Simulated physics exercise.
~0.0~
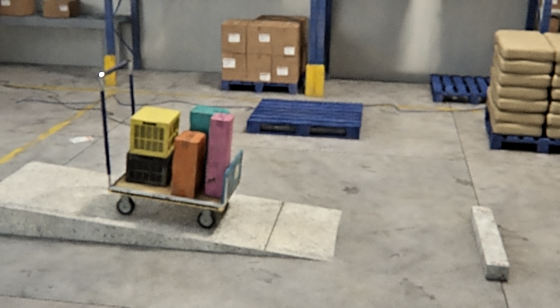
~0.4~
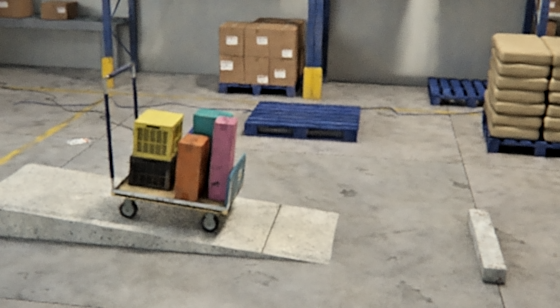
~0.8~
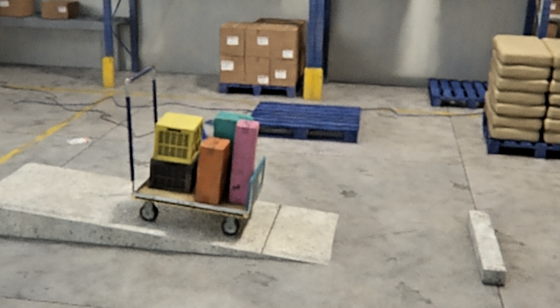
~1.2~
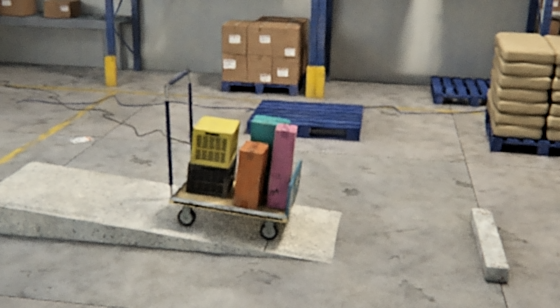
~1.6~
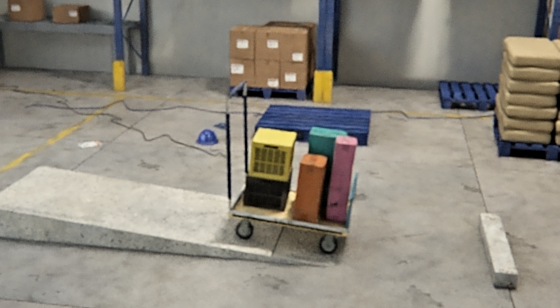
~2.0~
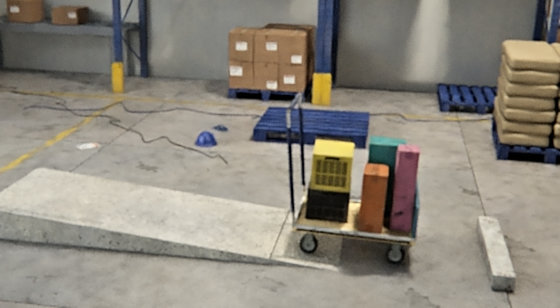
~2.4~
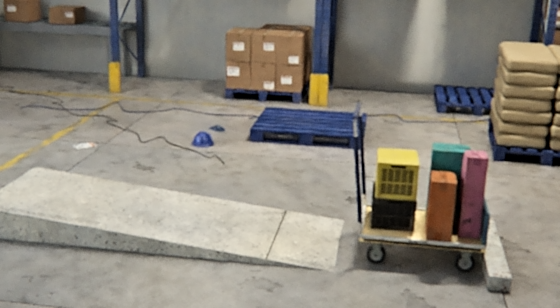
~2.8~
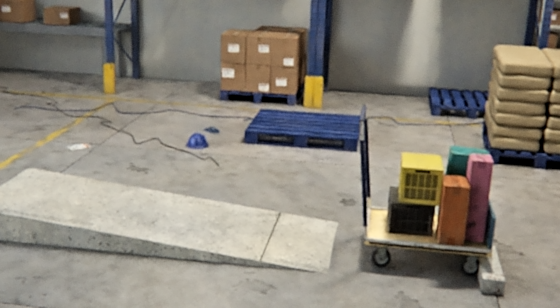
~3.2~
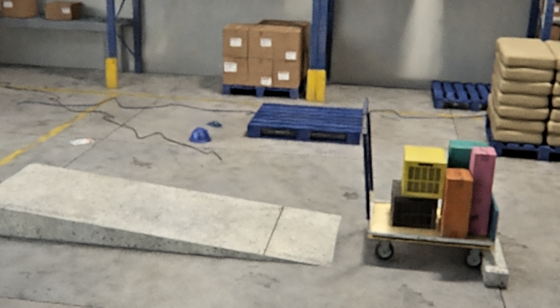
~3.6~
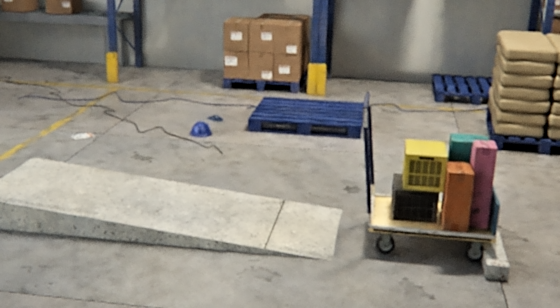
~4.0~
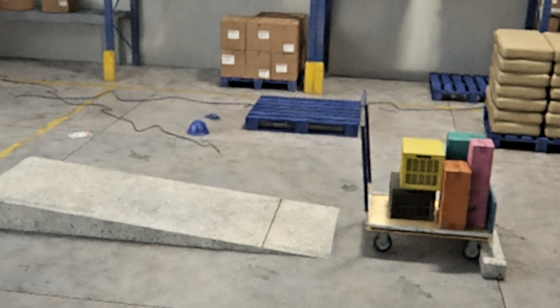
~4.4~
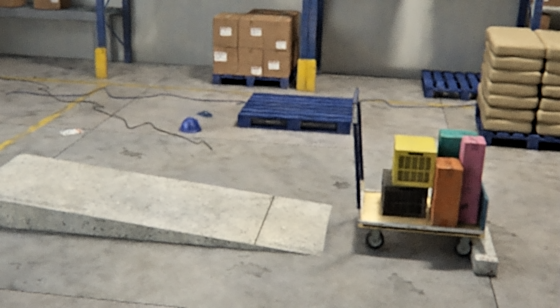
Loaded flat trolley rolling down a concrete ramp and across warehouse floor, stopping at a kerb with crates and boxes still upright.
